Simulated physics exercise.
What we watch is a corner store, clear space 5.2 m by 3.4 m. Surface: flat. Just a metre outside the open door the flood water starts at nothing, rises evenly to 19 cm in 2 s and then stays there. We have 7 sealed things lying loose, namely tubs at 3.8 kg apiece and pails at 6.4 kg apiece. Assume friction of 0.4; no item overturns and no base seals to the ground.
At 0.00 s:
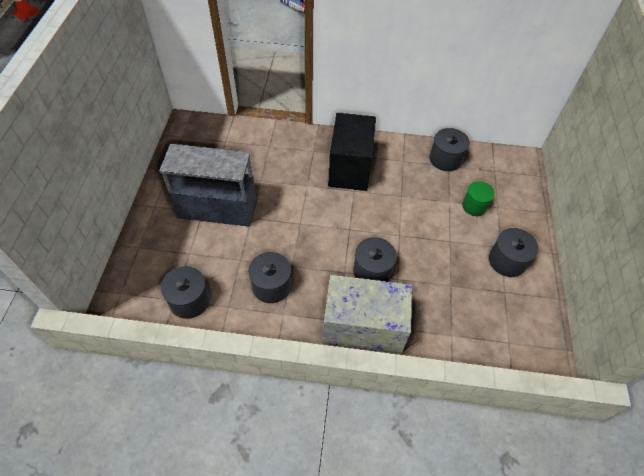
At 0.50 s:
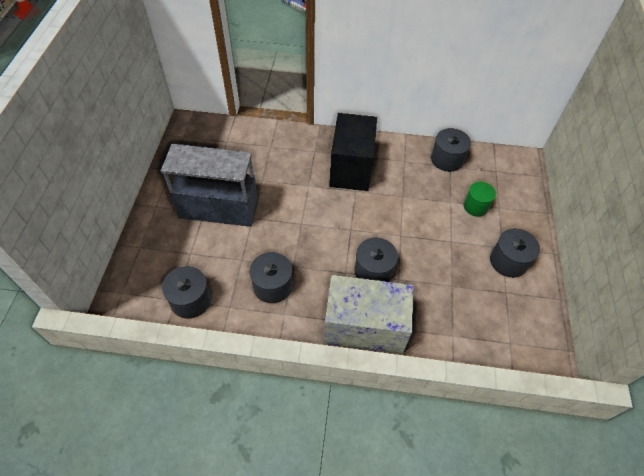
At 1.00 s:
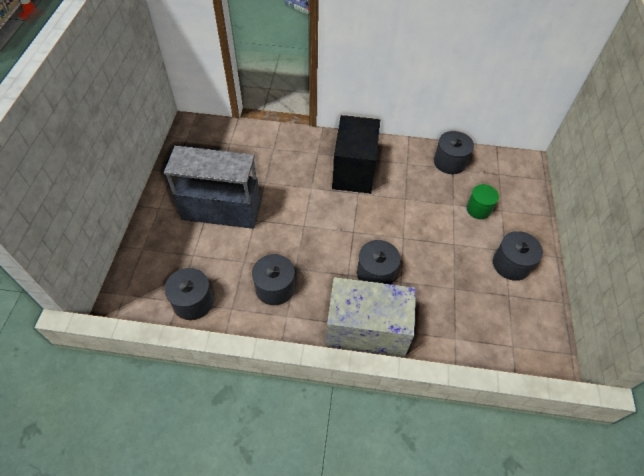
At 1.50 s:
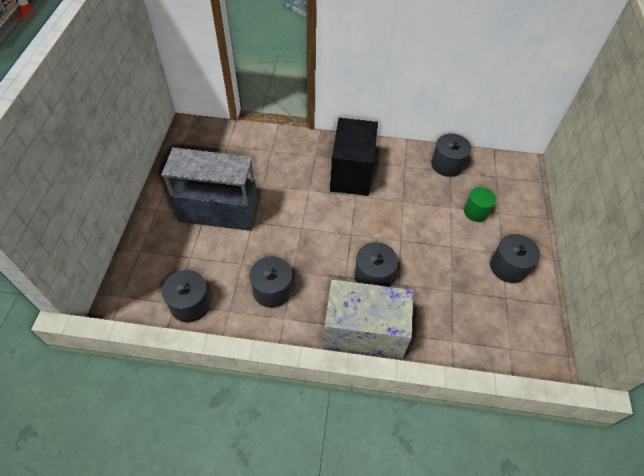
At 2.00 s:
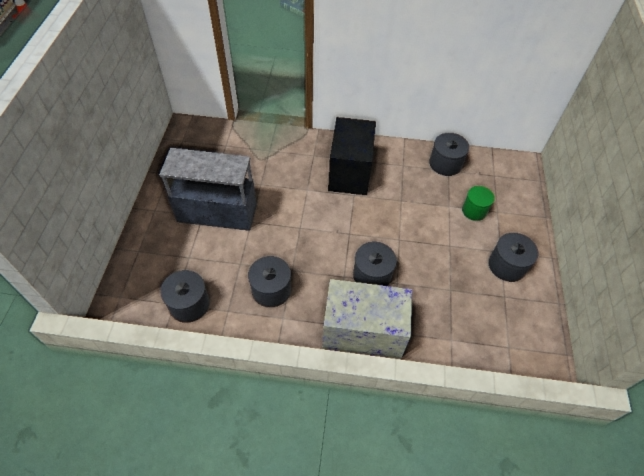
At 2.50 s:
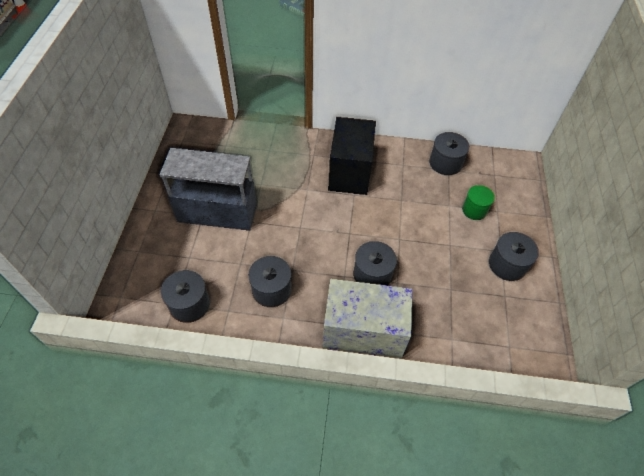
Greenish water spreads across the gray ground outside a walled, tiled room holding dark round tubs, a green pail and several blocky units. It then comes through the doorway at the back and fans out over the nearby floor in a widening rounded patch, while the objects inside stay in place.
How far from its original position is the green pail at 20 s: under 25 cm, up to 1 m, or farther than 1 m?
Looks like it will get pushed a little way.
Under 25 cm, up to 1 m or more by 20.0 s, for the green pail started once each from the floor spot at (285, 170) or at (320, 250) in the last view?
In turn: It gets carried off; it travels far.
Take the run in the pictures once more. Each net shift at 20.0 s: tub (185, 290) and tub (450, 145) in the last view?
Shifts: 120 cm / 20 cm.
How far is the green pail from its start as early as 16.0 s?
Shift: About 0 cm.
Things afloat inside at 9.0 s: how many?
The number is 4.
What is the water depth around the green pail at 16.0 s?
I'd say around 7 cm.
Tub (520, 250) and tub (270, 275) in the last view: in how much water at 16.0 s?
I'd put it at 8 cm and 10 cm respectively.
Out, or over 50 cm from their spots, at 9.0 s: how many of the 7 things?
By that time the total stands at 3.
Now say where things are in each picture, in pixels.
In the first frame, the green pail at (481, 191) rests on the ground; 0.0 m2 under water; 0 of 7 have shifted.
In the second frame, the green pail at (483, 192), on the bottom; water covers 0.0 m2; 0 of 7 have shifted.
In the third frame, the green pail at (486, 194), on the bottom; water covers 0.0 m2; 0 of 7 have shifted.
In the fourth frame, the green pail at (483, 197), on the bottom; water covers 0.0 m2; 0 of 7 have shifted.
In the fifth frame, the green pail at (481, 196), on the bottom; 0.4 m2 under water; 0 of 7 have shifted.
In the sixth frame, the green pail at (481, 195), on the bottom; 1.6 m2 under water; 0 of 7 have shifted.
After 4.0 s the green pail is near (481, 195), 0.0 m from its start, aground; 0 afloat.
After 9.0 s the green pail is near (481, 195), 0.0 m from its start, aground; 4 afloat.
After 16.0 s the green pail is near (481, 195), 0.0 m from its start, aground; 5 afloat.
After 20.0 s the green pail is near (440, 185), 0.5 m from its start, afloat; 7 afloat.
